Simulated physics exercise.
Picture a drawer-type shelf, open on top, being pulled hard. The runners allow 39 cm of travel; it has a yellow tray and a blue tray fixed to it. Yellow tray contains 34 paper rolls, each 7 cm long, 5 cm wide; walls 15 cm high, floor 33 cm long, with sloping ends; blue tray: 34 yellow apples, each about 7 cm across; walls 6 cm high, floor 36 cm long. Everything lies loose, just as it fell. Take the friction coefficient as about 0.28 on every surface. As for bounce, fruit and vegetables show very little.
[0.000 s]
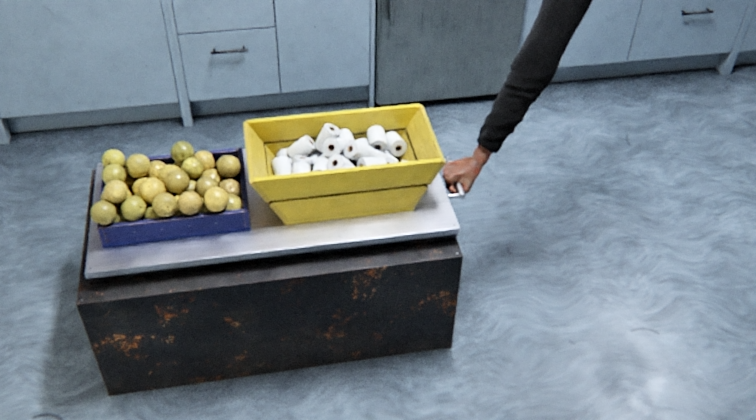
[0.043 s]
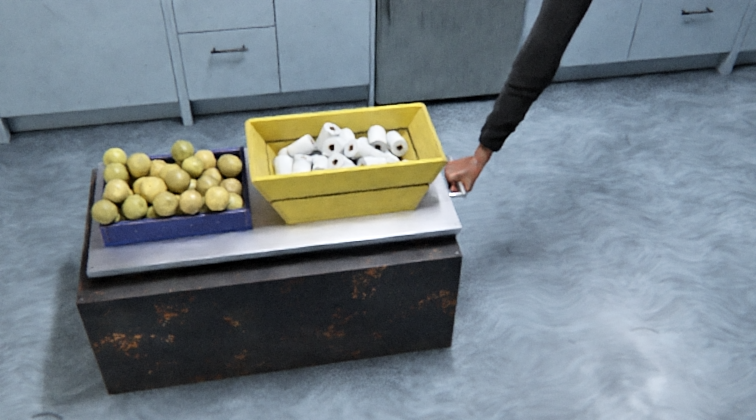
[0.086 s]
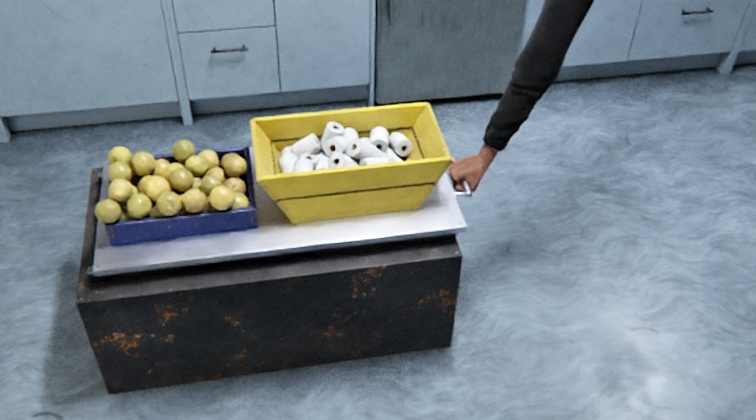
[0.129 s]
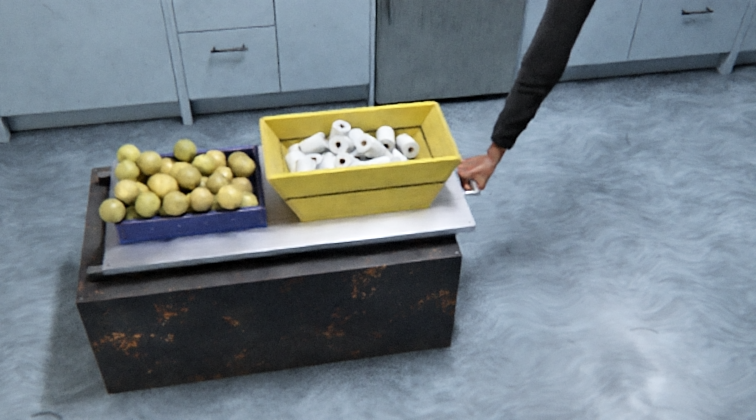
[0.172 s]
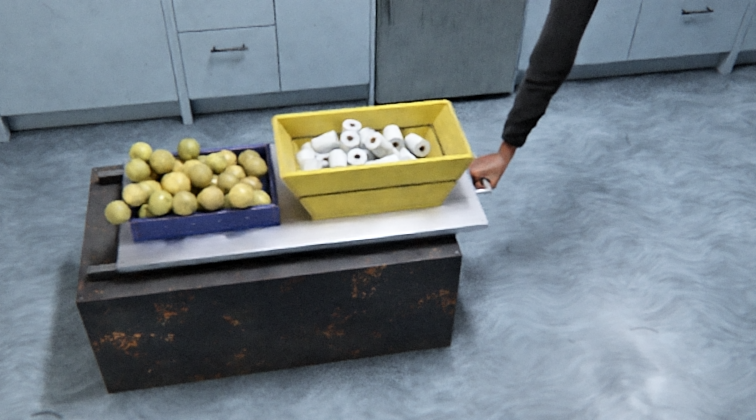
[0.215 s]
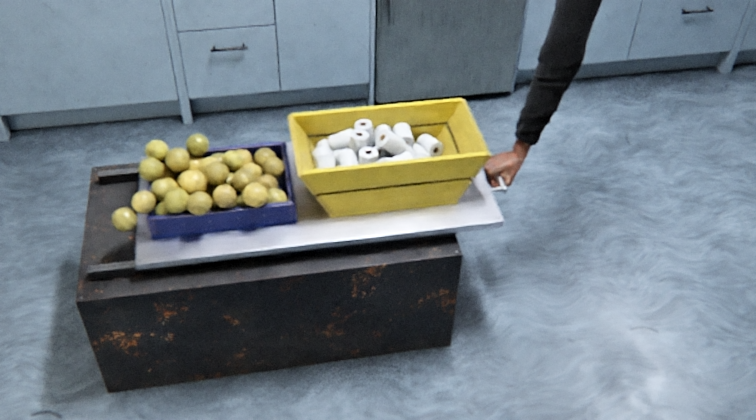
Yellow tray of white paper rolls and blue tray of round yellow fruit sliding right as a hand pulls the shelf outward.
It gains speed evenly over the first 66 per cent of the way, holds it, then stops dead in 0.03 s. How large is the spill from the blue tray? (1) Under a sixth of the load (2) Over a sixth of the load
Option 2: Over a sixth of the load.
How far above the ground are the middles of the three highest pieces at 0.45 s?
About 60 cm up.
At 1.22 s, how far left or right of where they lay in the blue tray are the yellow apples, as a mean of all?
On average they sit some 8 cm further right.
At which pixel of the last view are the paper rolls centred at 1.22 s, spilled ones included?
Centre approx. (489, 157).
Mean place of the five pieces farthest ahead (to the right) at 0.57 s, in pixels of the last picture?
Near (560, 113) in pixels.
After 0.37 s, the shelf hits its stop.
After 0.45 s, the yellow tray has all 34 and the blue tray is down by 7 of 34.
After 0.57 s, the yellow tray is down by 1 of 34 and the blue tray is down by 8 of 34.
After 0.79 s, the yellow tray is down by 2 of 34 and the blue tray is down by 10 of 34.
Outcome (at 1.22 s), the yellow tray is down by 2 of 34 and the blue tray is down by 10 of 34. Asked share, 10 of 34, 29 per cent.
